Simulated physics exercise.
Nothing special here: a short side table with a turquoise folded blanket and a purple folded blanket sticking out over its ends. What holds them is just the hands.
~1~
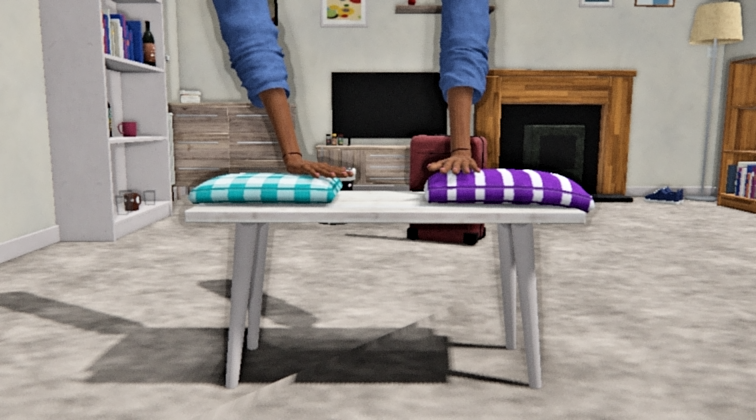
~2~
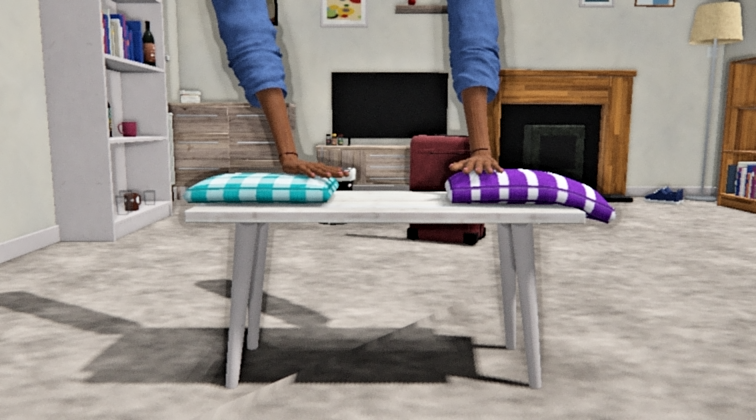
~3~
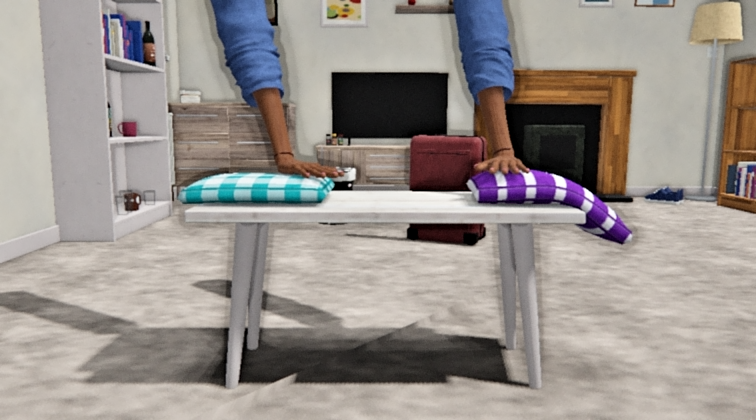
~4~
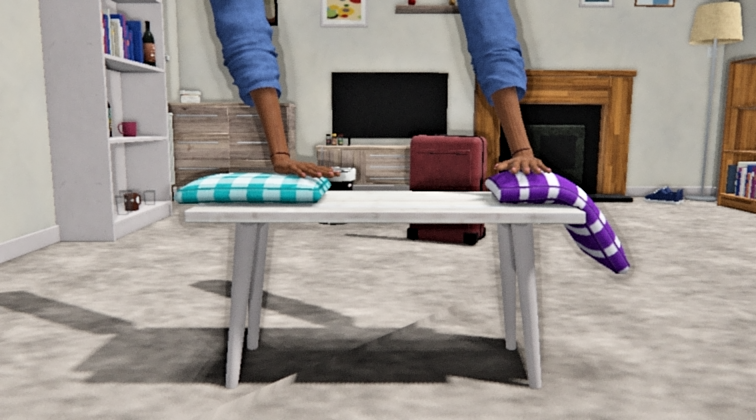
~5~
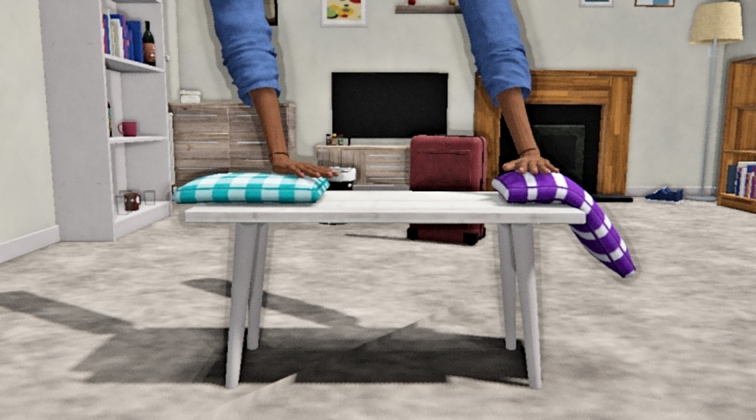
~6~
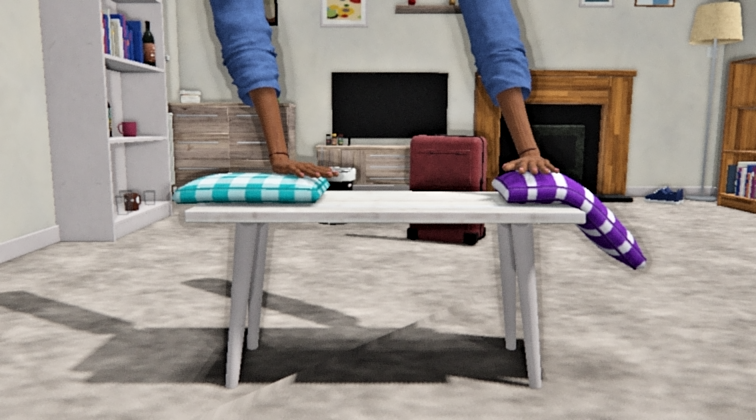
Living room, hands on two checked folded blankets on a white table, the purple one sliding right and drooping over the edge.
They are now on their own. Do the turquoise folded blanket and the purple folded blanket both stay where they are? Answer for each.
Answer for each: Turquoise folded blanket - yes, it stays; purple folded blanket - no, it falls.
Then, 0.36 s later than the last view, turquoise folded blanket at rest; purple folded blanket falling near (571, 231).
Then, 0.64 s later than the last view, turquoise folded blanket at rest; purple folded blanket on the floor near (609, 337).
Finally, turquoise folded blanket at rest; purple folded blanket on the floor near (629, 351). The turquoise folded blanket stays up there and the purple folded blanket tips over and falls.
